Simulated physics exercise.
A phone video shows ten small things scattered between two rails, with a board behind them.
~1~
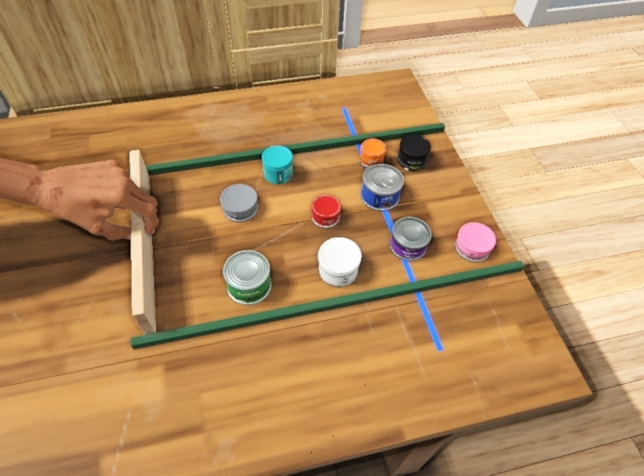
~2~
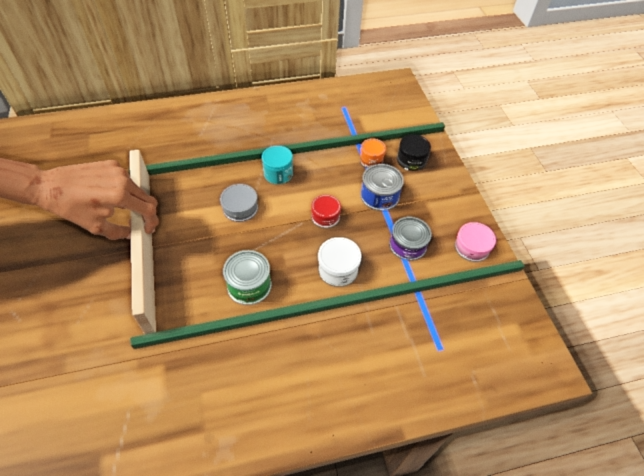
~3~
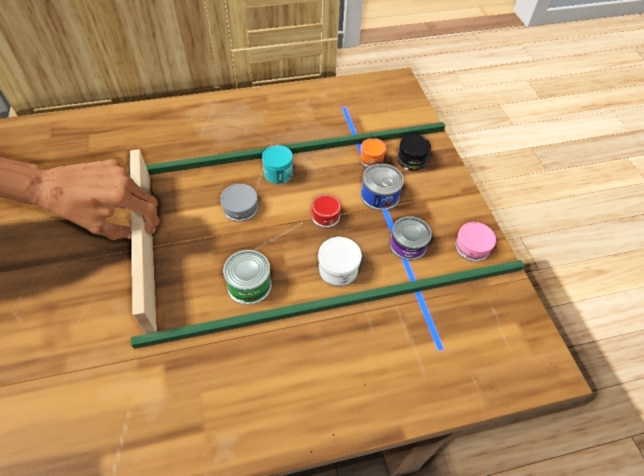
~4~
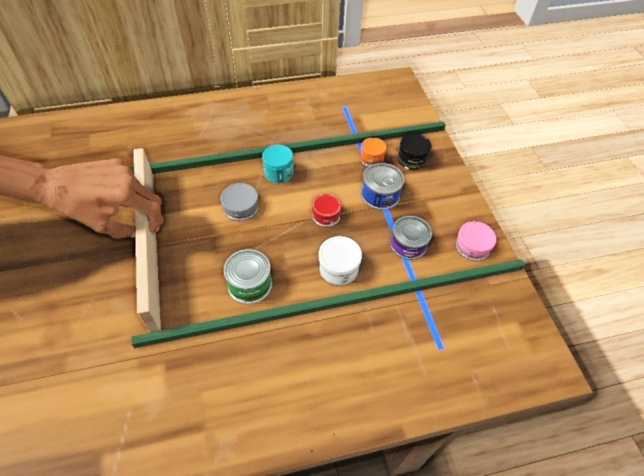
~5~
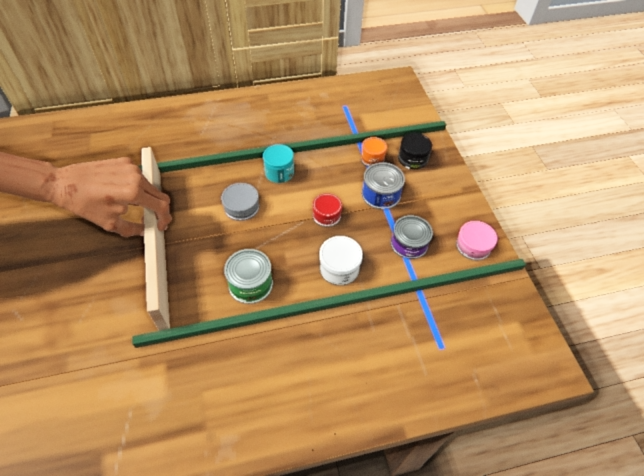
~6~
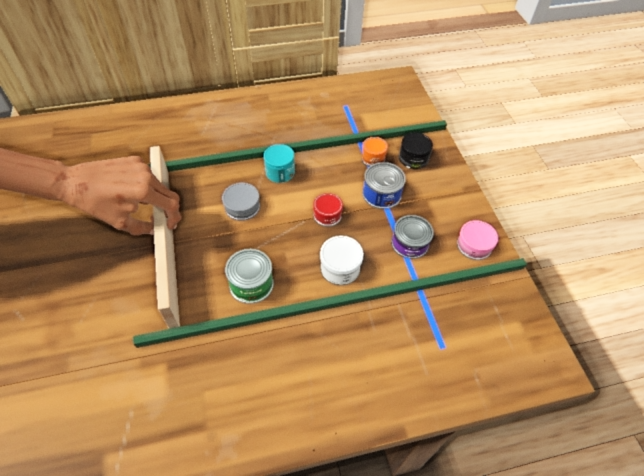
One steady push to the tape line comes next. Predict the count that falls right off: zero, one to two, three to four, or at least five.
The count is zero.
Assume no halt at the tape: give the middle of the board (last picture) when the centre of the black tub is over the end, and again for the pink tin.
The middle would be close to (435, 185) and then close to (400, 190).
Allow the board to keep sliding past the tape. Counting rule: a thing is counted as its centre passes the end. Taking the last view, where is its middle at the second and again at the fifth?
At (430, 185) for the second, at (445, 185) for the fifth.
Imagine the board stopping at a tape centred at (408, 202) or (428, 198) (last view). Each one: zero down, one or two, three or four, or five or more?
Count of falls, case 1: One to two; case 2: One or two.
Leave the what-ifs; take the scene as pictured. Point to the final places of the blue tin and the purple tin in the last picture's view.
Blue tin: About (427, 183); purple tin: About (438, 217).
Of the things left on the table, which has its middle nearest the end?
Pink tin.
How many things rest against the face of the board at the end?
The answer is 4.
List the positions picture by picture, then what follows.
Pink tin (475, 243); black tub (414, 153); purple tin (410, 239); board (142, 235); tape (384, 208), in the first frame.
Black tub (414, 153); orange tin (372, 154), in the second frame.
Purple tin (410, 238); blue tin (382, 187), in the third frame.
Pink tin (475, 241); green tin (249, 277), in the fourth frame.
Black tub (415, 151); board (155, 232), in the fifth frame.
Pink tin (477, 240); black tub (415, 151); purple tin (412, 237); board (164, 231); tape (385, 205), in the sixth frame.
Soon after, none off yet; pink tin at rest near (477, 240); black tub at rest near (415, 151); purple tin at rest near (412, 237).
Then, none off yet; pink tin at rest near (477, 240); black tub at rest near (415, 151); purple tin moved about its own width near (430, 226).
At rest, the number that fall off is zero.
